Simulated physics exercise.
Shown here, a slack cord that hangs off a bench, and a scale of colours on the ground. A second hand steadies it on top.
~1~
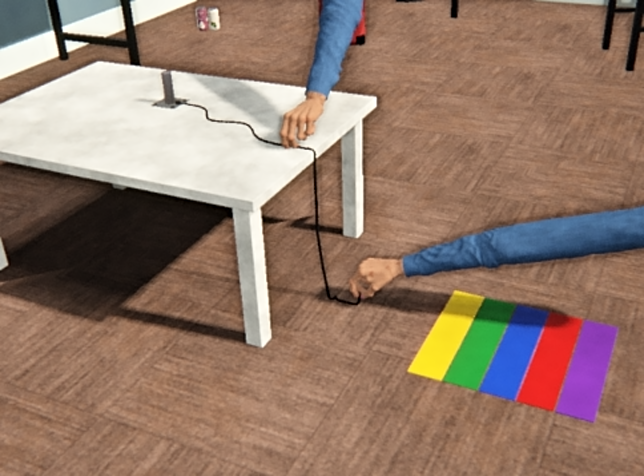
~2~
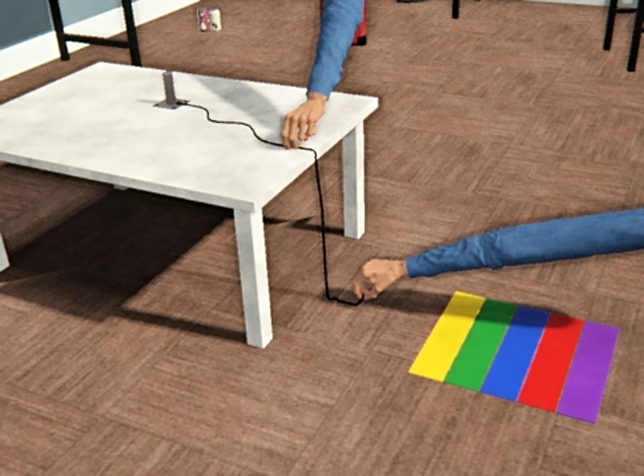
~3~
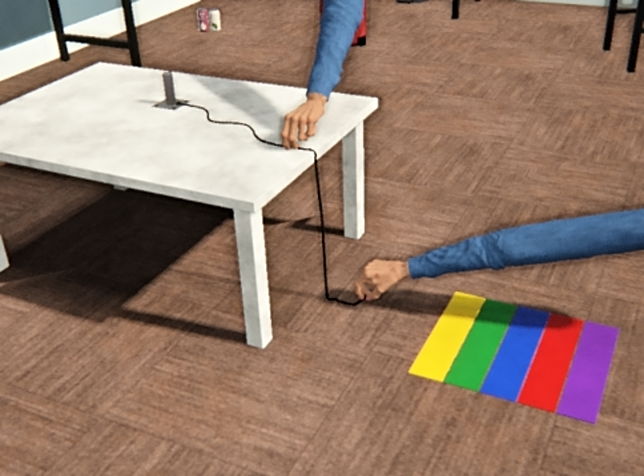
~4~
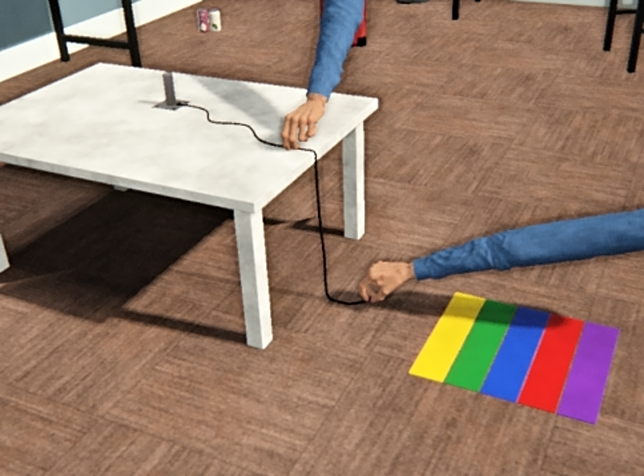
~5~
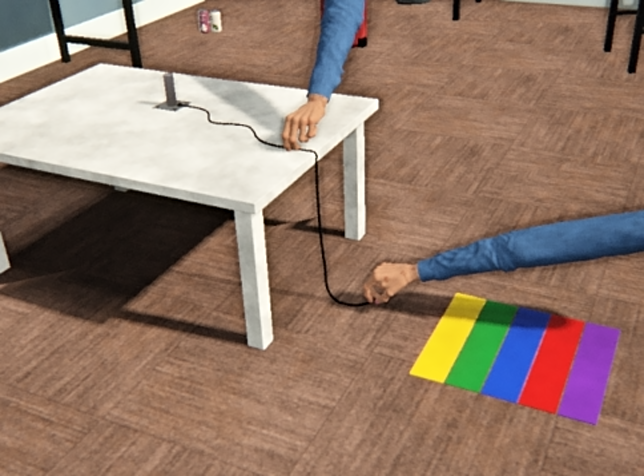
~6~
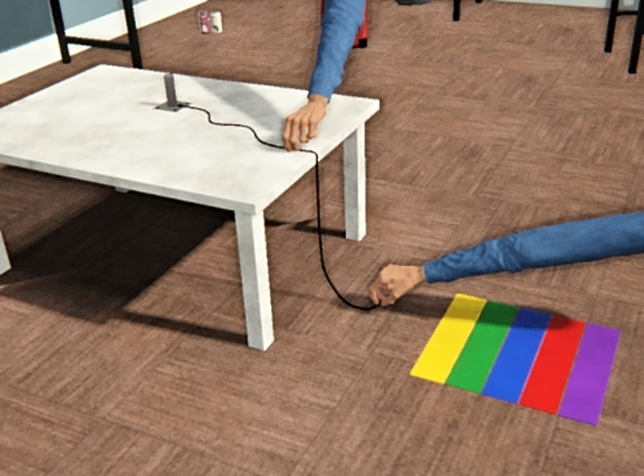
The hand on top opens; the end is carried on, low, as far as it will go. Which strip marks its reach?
It gets as far as the green strip.
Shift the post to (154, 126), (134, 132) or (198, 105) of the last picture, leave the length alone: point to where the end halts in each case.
The places are (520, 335), (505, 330) and (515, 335).
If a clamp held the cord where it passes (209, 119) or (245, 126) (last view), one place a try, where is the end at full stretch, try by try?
In that order: (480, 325) and (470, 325).
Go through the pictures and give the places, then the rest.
In the first picture, end (360, 295); yellow (433, 359); green (468, 368); blue (504, 378); red (541, 388); purple (580, 398).
In the second picture, end (363, 296); cord through (203, 108) (233, 123) (264, 141) (316, 167) (323, 228) (327, 288).
In the third picture, end (365, 297).
In the fourth picture, end (370, 299); cord through (203, 109) (233, 124) (264, 142) (316, 167) (321, 228) (326, 288).
In the fifth picture, end (374, 300).
In the sixth picture, end (380, 302); cord through (204, 111) (234, 125) (265, 143) (317, 169) (320, 229) (335, 289).
Soon after, end near (431, 314); short of the strips.
After that, end near (466, 323); over yellow.
At the stop, end near (487, 328); over green. The green one.
